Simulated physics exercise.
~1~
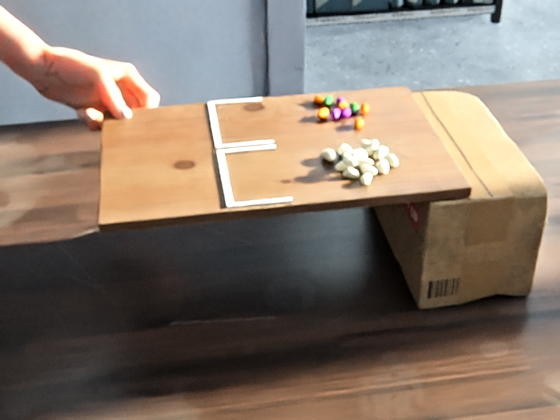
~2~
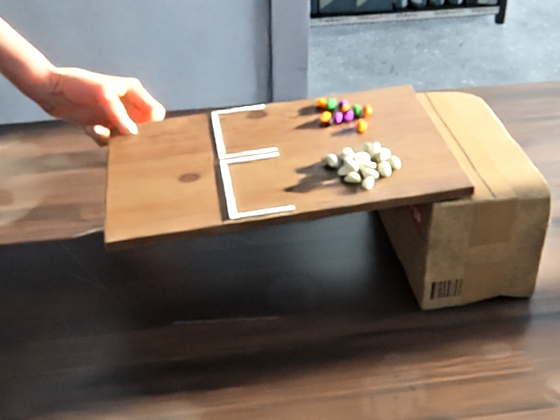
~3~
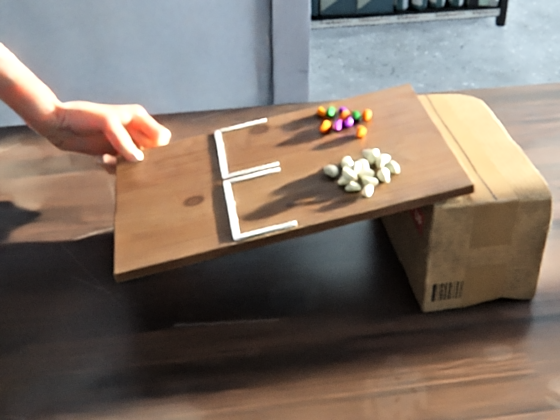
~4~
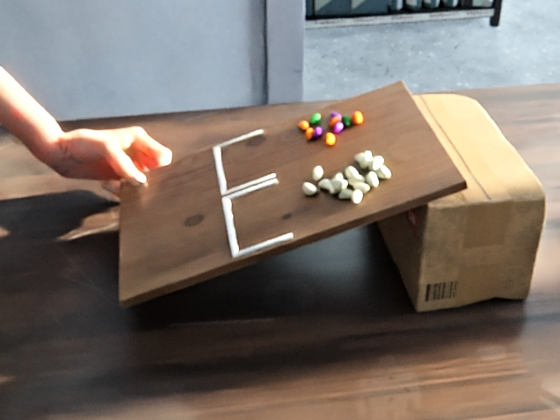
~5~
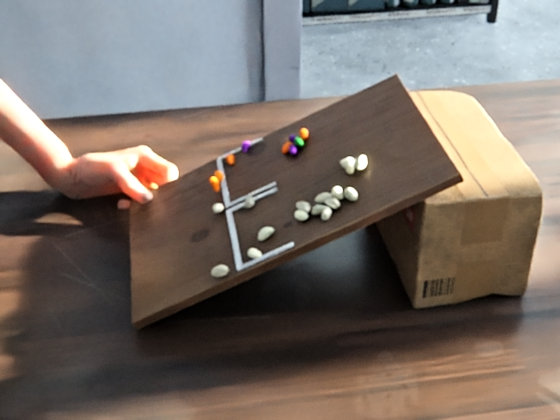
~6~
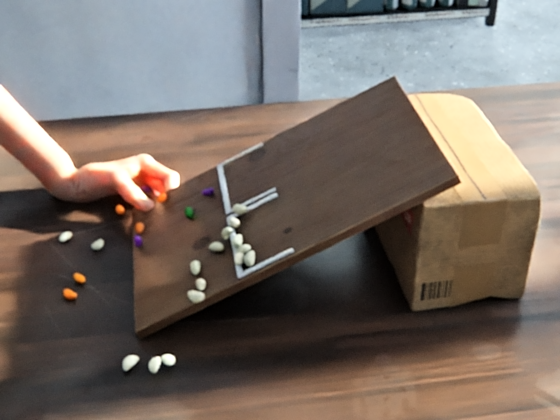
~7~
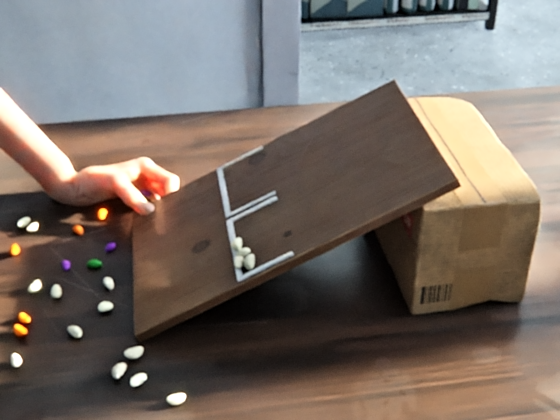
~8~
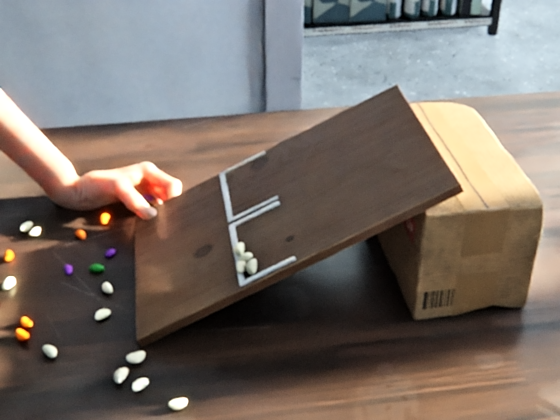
In the video, a hand lowers the left end of a wooden board propped on a cardboard box, and colorful and whitish pieces slide down past white strips, scattering on the dark table at left, while a few whitish ones stay caught at the front strip.
